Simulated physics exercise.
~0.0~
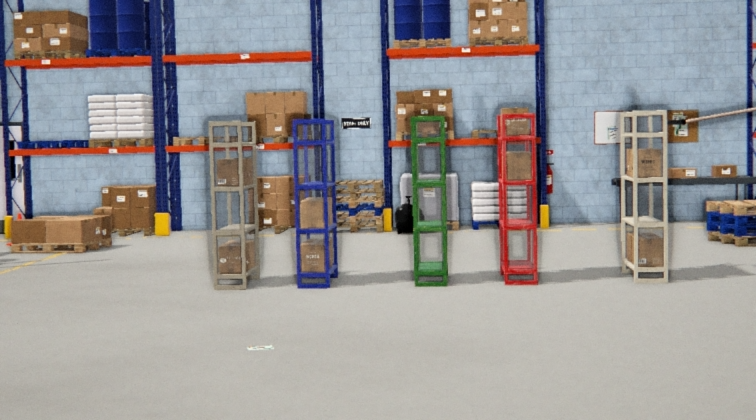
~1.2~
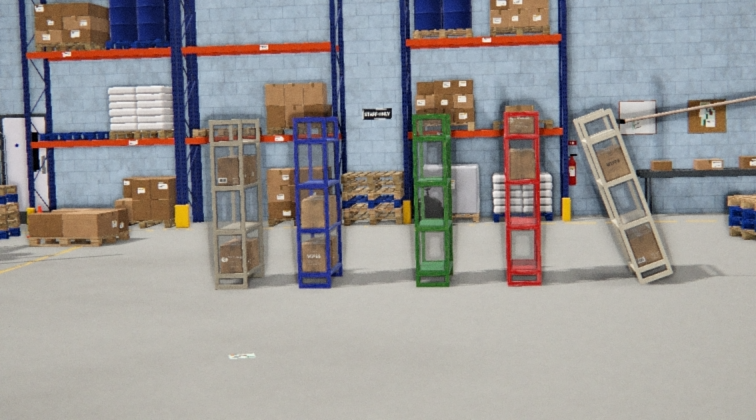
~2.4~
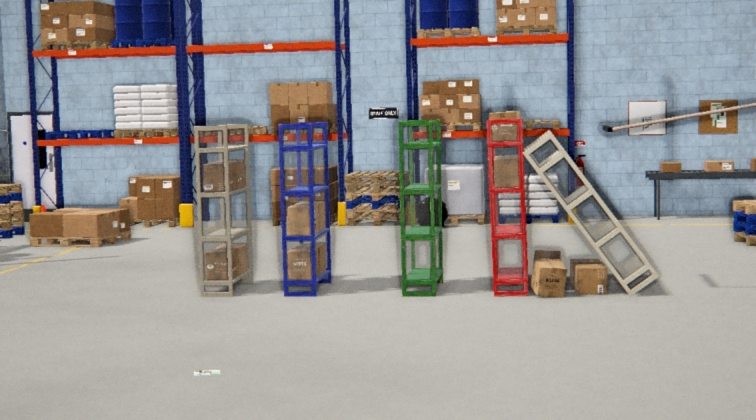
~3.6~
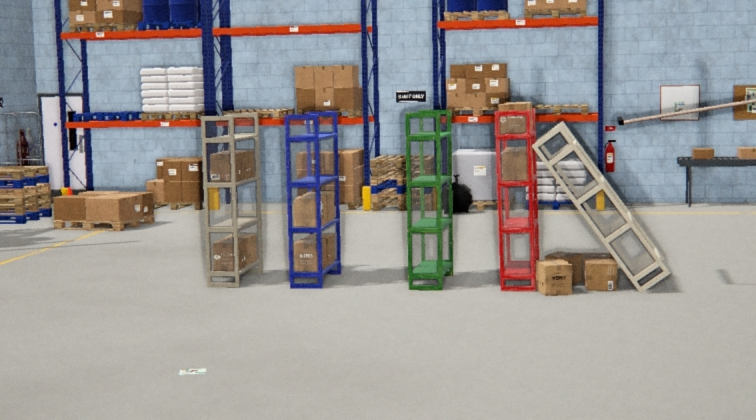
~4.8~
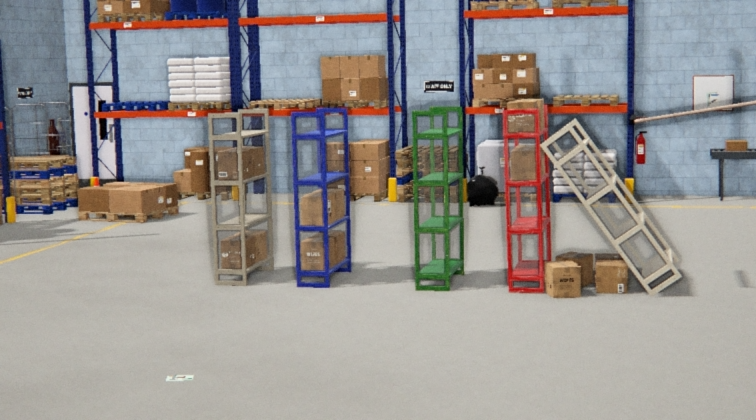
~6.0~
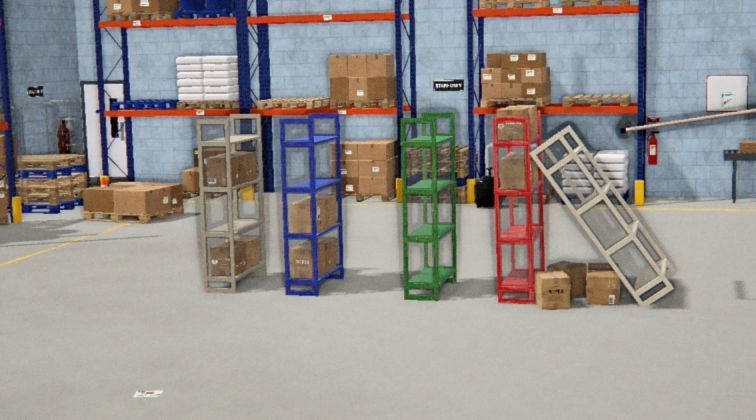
Five narrow open shelving units stand in a row across a pale warehouse floor, seen from the front, with loaded blue and orange racks against a blue block wall behind. From left to right they are grey-beige, blue, green, red and cream, and several hold brown cartons. A pole reaching in from the right tips the cream unit leftward. As it leans further, its cartons slide out and drop to the floor beside the red unit. The cream unit comes to rest slanting against the red one, while the other four stay upright as the view drifts slightly.
